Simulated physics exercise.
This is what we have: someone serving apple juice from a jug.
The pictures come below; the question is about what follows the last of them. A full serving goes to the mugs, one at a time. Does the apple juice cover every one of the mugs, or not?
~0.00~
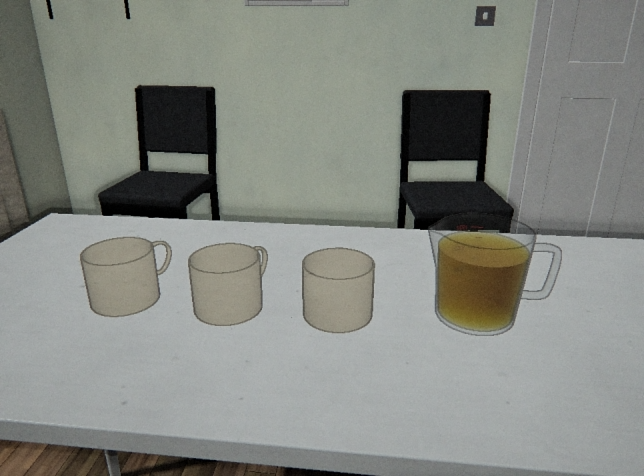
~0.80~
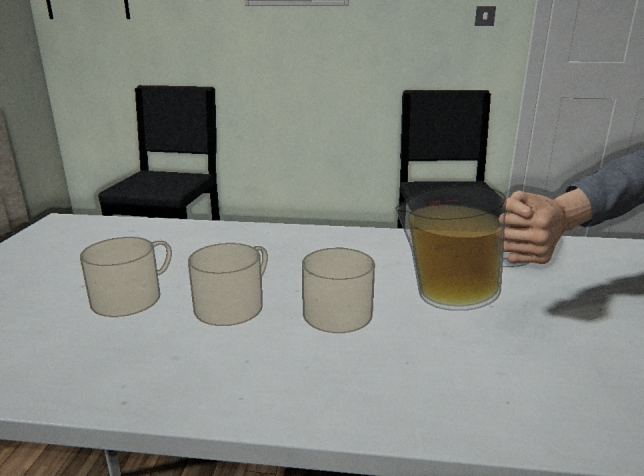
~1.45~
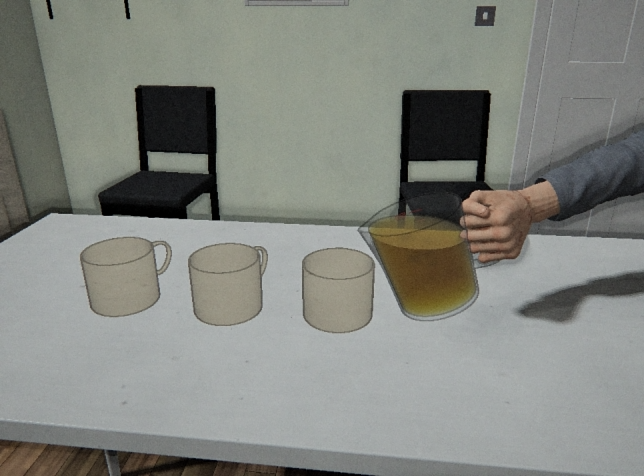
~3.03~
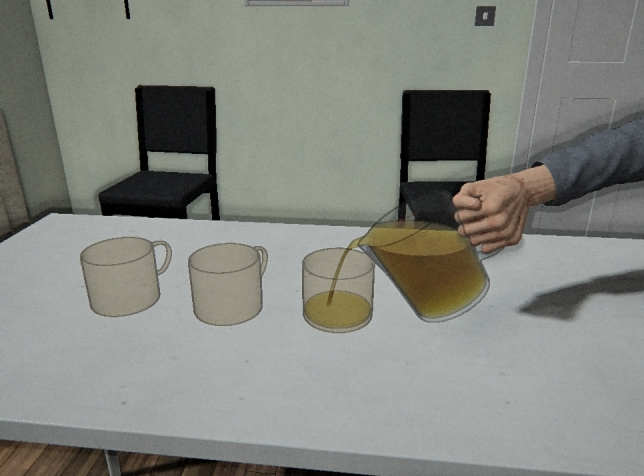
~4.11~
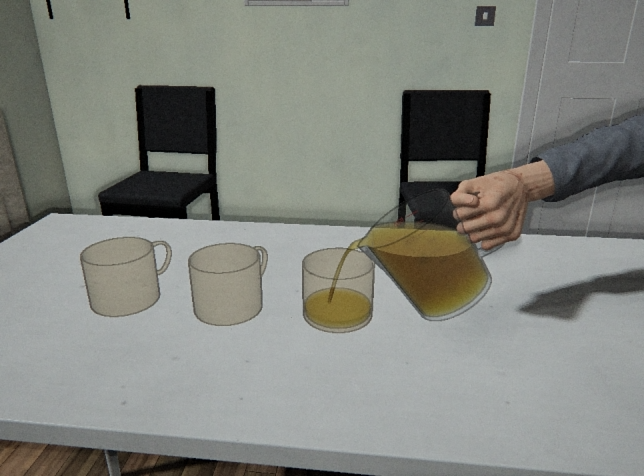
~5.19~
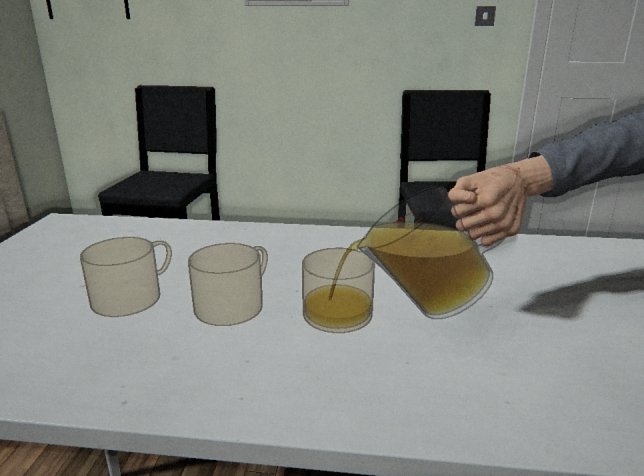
I expect it will run out before the last one.
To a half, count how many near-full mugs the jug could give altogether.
Close to 2.0 of them, I think.
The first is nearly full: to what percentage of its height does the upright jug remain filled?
About 45 %.
Around 10.3 s, the first is about half full.
Around 26.8 s, the first is done and the jug has about half of its load.
Around 59.9 s, the jug is empty with two filled and the next at only drops of a serving.
